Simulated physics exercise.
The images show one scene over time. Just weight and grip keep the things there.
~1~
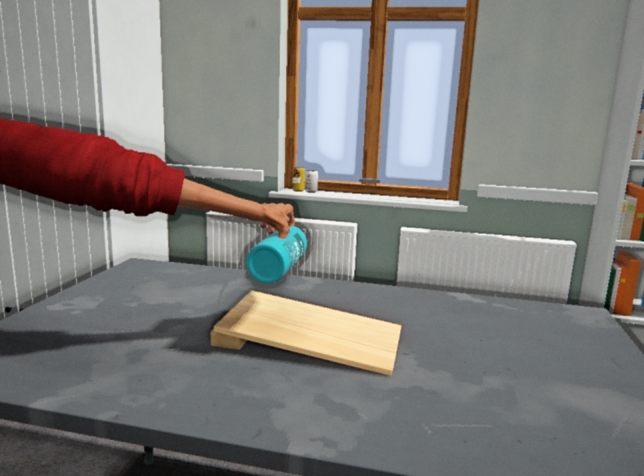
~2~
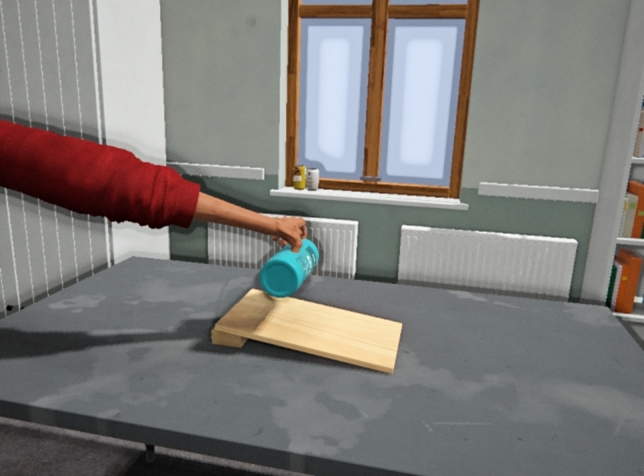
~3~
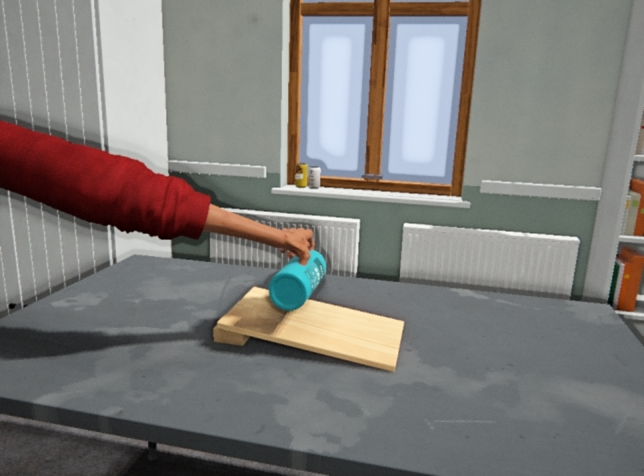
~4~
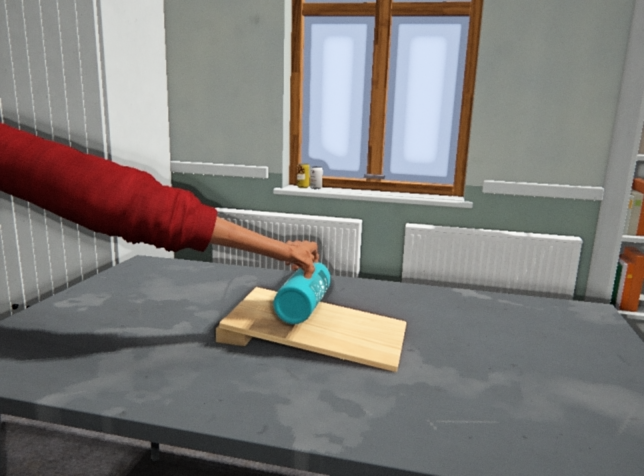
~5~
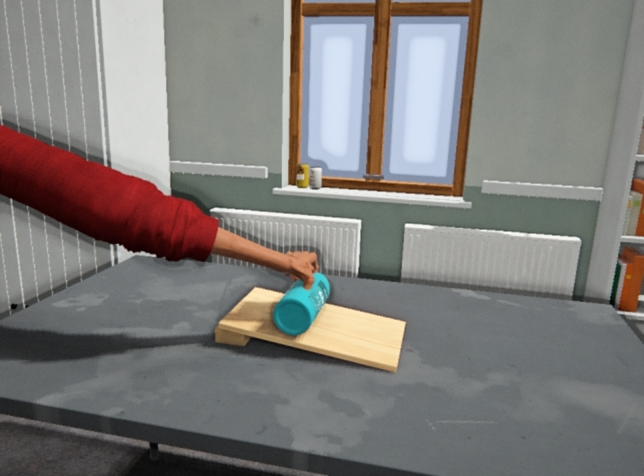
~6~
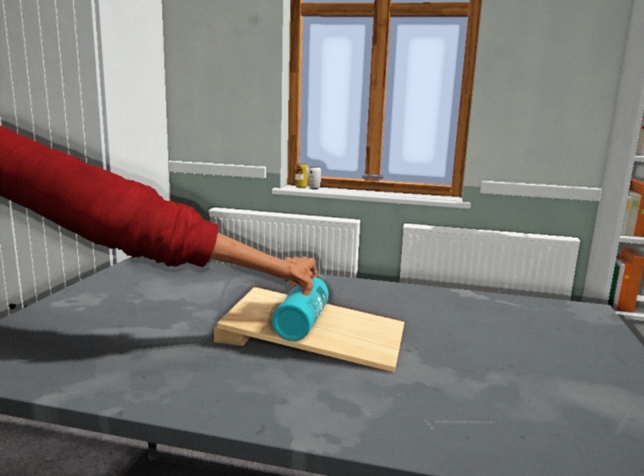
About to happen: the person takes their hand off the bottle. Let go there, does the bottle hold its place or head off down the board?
Once the hand's off, it's moving.
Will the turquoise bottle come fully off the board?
At the end, the turquoise bottle is no longer up there.
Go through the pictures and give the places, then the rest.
In the first frame, still above its spot; turquoise bottle (283, 249).
In the second frame, still above its spot; turquoise bottle (295, 262).
In the third frame, still above its spot; turquoise bottle (303, 274).
In the fourth frame, still above its spot; turquoise bottle (307, 286).
In the fifth frame, still above its spot; turquoise bottle (307, 297).
In the sixth frame, set down, still held; turquoise bottle (306, 303).
Then, 0.90 s past the last view, turquoise bottle displaced well along near (396, 323).
Then, 1.60 s past the last view, turquoise bottle now off the board.
Then, 2.30 s past the last view, things are still on the move.
Then, 2.60 s past the last view, as before.
Finally, off the board, turquoise bottle. The turquoise bottle goes downhill.
